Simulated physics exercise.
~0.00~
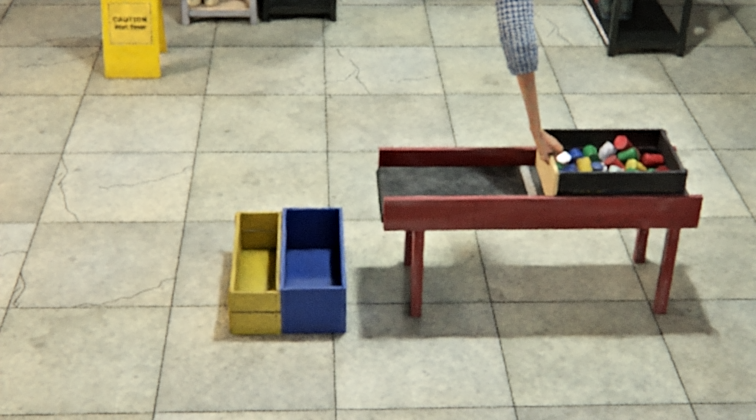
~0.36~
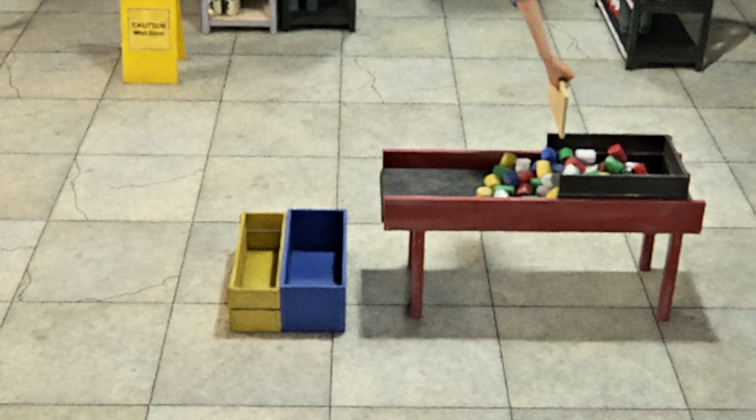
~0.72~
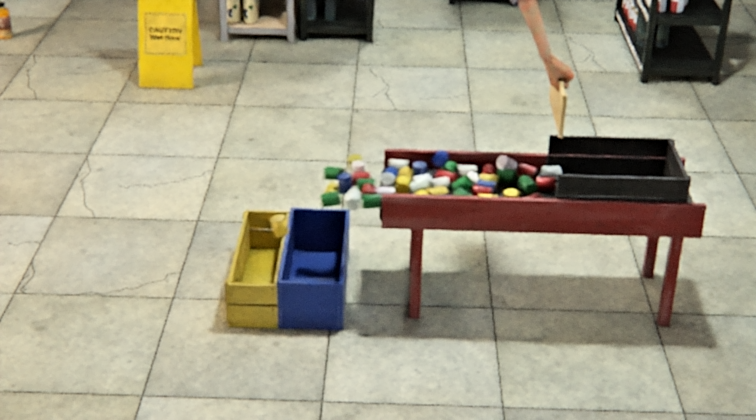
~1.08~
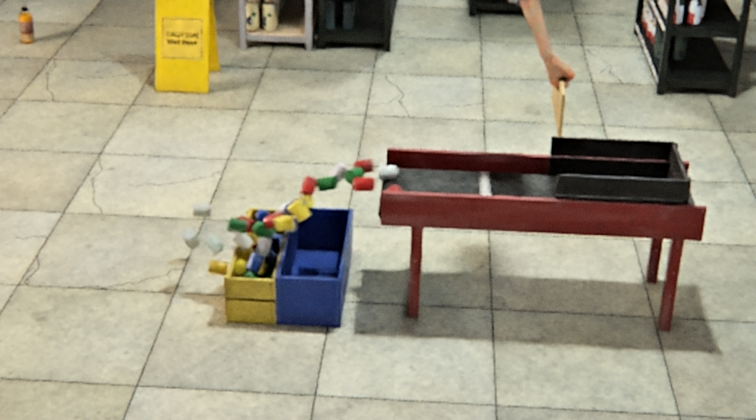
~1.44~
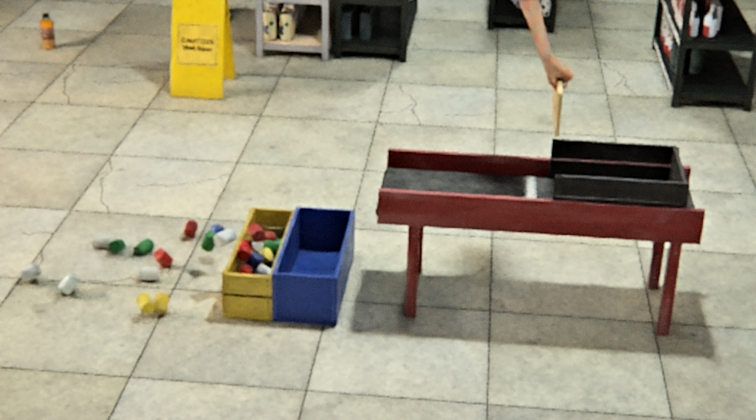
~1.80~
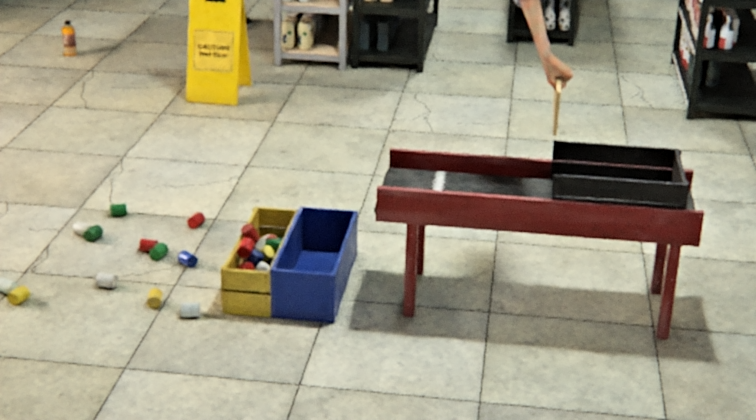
A hand lifts a gate, and jars ride left into the yellow bin and beyond.
